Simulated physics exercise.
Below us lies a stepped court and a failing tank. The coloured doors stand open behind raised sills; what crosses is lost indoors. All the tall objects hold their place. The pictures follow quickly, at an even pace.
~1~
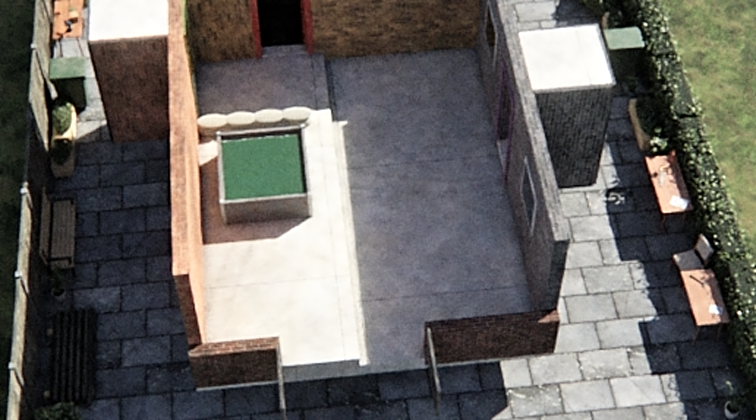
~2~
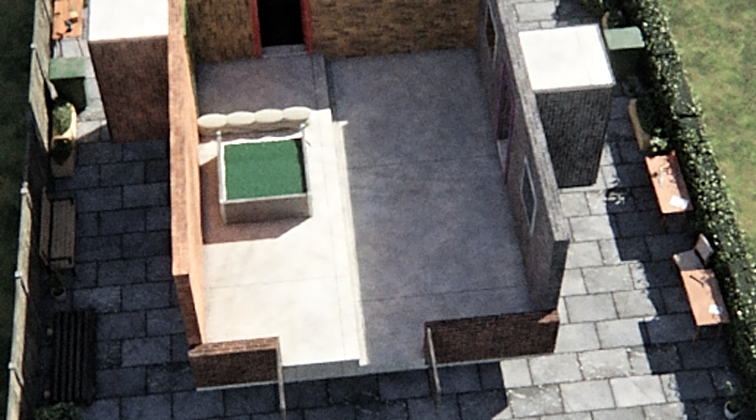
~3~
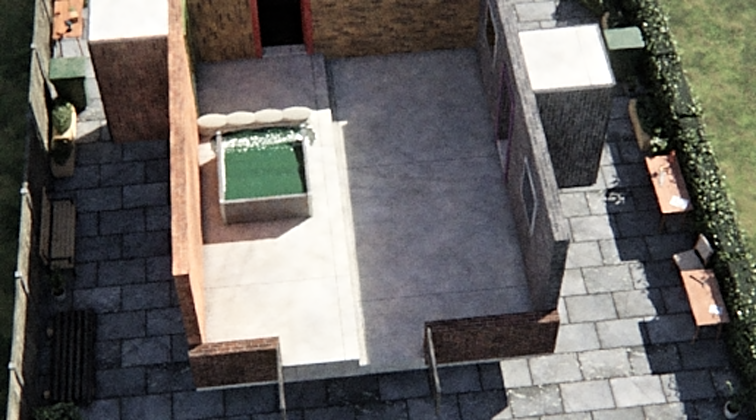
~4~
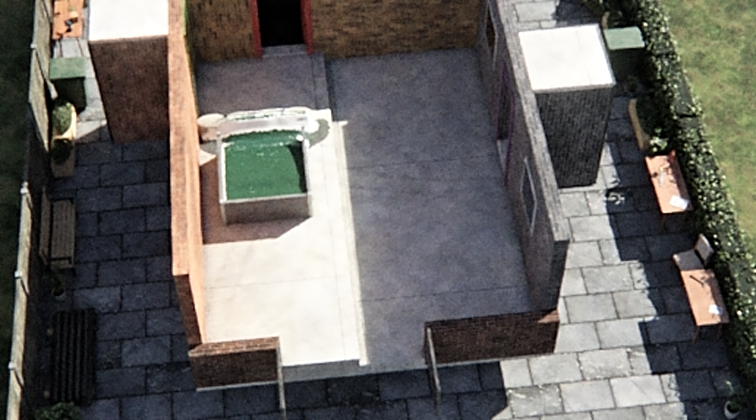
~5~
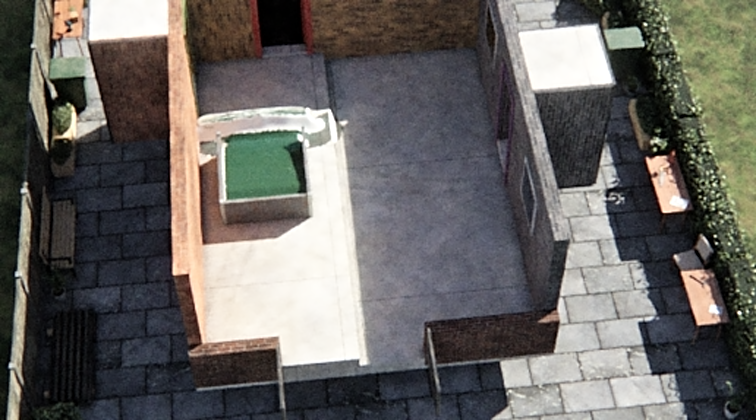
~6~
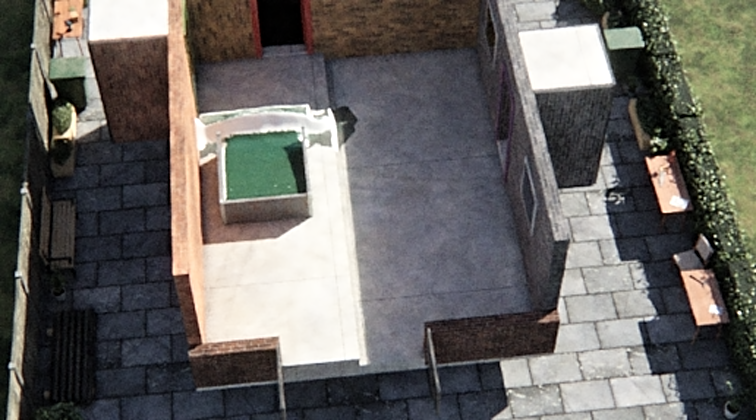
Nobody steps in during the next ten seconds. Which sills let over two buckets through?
In the end: The red door holds within the limit; the green door holds within the limit; the purple door holds within the limit.
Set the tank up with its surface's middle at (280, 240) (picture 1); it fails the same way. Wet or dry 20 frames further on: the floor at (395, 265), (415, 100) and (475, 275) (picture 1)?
One after the other: Clear, flooded, dry.
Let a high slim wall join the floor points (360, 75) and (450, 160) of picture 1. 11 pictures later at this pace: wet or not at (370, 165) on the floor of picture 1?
There: Covered.
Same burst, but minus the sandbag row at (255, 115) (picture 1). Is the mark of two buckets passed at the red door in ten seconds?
Then: The red one is over.
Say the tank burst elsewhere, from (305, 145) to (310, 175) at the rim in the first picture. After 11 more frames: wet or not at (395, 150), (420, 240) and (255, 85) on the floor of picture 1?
In turn: Flooded, under water, no water.
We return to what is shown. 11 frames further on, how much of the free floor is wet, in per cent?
Close to 35 %.
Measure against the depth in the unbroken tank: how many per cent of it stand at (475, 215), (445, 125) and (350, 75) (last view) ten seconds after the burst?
In turn 6, 6 and 6 in a hundred.
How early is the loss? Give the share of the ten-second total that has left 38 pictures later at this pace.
I make it 30 per cent.
A moment on, water covers 20 % of the floor; the red door not reached, the green door wet at the sill, nothing in, the purple door not reached.
Next, water covers 35 % of the floor; the red door wet at the sill, nothing in, the green door wet at the sill, nothing in, the purple door not reached.
Then, water covers 45 % of the floor; the red door wet at the sill, nothing in, the green door wet at the sill, nothing in, the purple door wet at the sill, nothing in.
Later, water covers 65 % of the floor; the red door wet at the sill, nothing in, the green door wet at the sill, nothing in, the purple door wet at the sill, nothing in.
In the end, water covers 75 % of the floor; the red door wet at the sill, nothing in, the green door wet at the sill, nothing in, the purple door wet at the sill, nothing in.
